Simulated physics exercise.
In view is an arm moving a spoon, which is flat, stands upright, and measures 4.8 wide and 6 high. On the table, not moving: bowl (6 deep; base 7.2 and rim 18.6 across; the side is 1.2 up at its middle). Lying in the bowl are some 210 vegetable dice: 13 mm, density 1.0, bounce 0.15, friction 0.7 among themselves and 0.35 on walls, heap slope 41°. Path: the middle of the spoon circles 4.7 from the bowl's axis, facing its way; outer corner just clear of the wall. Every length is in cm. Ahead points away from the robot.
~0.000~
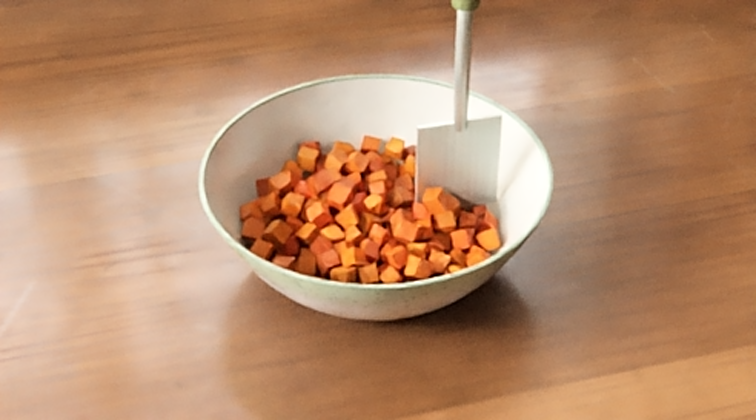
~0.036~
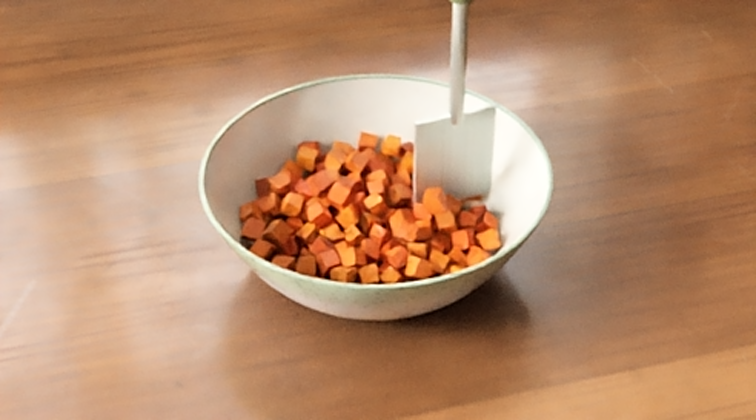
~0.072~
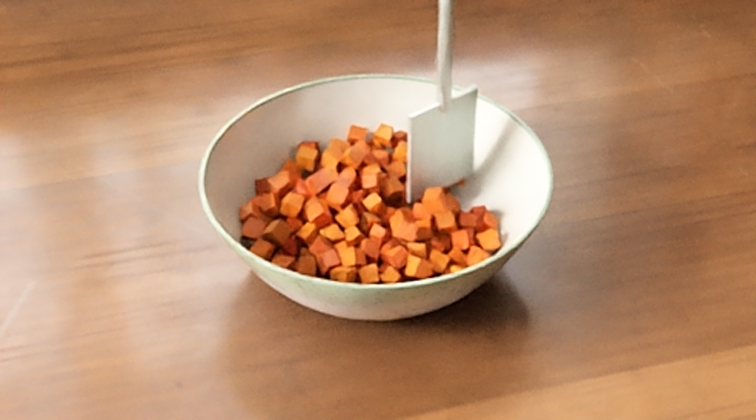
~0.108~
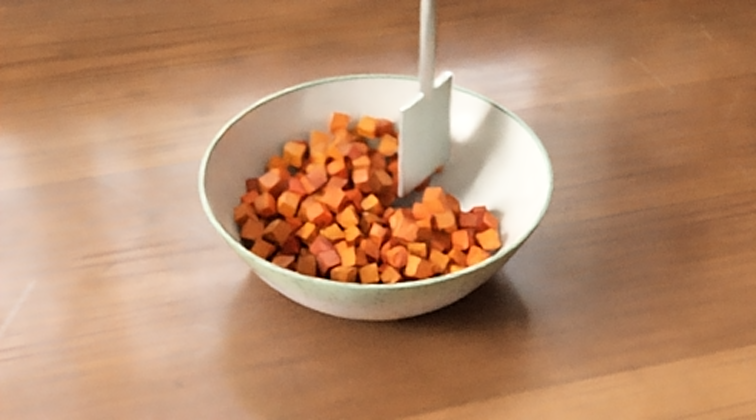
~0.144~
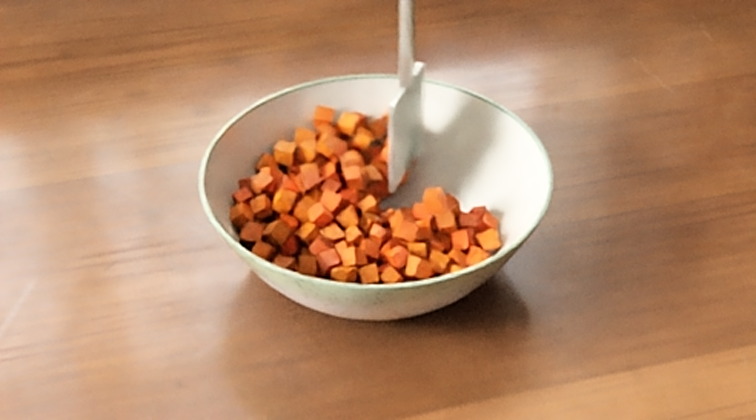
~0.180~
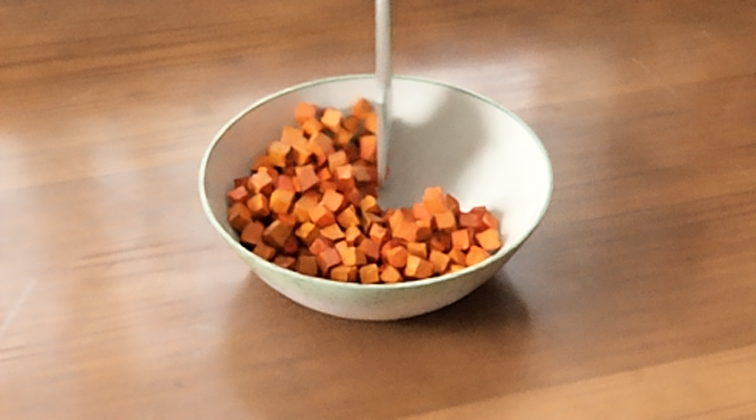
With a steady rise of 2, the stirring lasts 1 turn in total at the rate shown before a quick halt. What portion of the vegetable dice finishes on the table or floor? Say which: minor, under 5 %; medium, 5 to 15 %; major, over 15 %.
That would be a medium share.
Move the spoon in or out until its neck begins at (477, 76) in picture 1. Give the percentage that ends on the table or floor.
Table or floor share: Near 0 %.
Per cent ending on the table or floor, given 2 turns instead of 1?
Roughly 20 per cent.
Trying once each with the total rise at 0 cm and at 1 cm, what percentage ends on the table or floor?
I'd reckon around 15 and 15 per cent.
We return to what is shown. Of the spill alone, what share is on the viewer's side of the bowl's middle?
Around 90 %.
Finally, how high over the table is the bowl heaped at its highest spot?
About 6.0 cm.
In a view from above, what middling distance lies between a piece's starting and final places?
About 6 cm.
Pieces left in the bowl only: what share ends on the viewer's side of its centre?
Close to 40 in a hundred.
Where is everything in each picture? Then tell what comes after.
Spoon neck at (461, 97), 0° round; upper third of the load around (355, 218), from x 250 to 490, top at y 150; 213 in the bowl, in the first frame.
Spoon neck at (457, 90), 7° round; upper third of the load around (355, 214), from x 250 to 490, top at y 145, in the second frame.
Spoon neck at (445, 78), 22° round; upper third of the load around (356, 211), from x 250 to 490, top at y 135, in the third frame.
Spoon neck at (427, 68), 38° round; upper third of the load around (352, 203), from x 245 to 490, top at y 125, in the fourth frame.
Spoon neck at (407, 60), 54° round; upper third of the load around (332, 199), from x 240 to 490, top at y 115, in the fifth frame.
Spoon neck at (384, 56), 69° round; upper third of the load around (323, 199), from x 240 to 490, top at y 110; 213 in the bowl, in the sixth frame.
By 0.44 s, 182° round, highest piece 8 above the table; 210 in the bowl, 3 on the table or floor.
By 0.70 s, 295° round, highest piece 7 above the table; 195 in the bowl, 12 on the table or floor, 6 in flight or on the tool.
By 1.03 s, 0° round, highest piece 5 above the table; 193 in the bowl, 20 on the table or floor.
By 1.73 s, 0° round, highest piece 5 above the table; 193 in the bowl, 20 on the table or floor.
Final count, 193 in the bowl, 20 on the table or floor. That is 9 % on the table or floor.
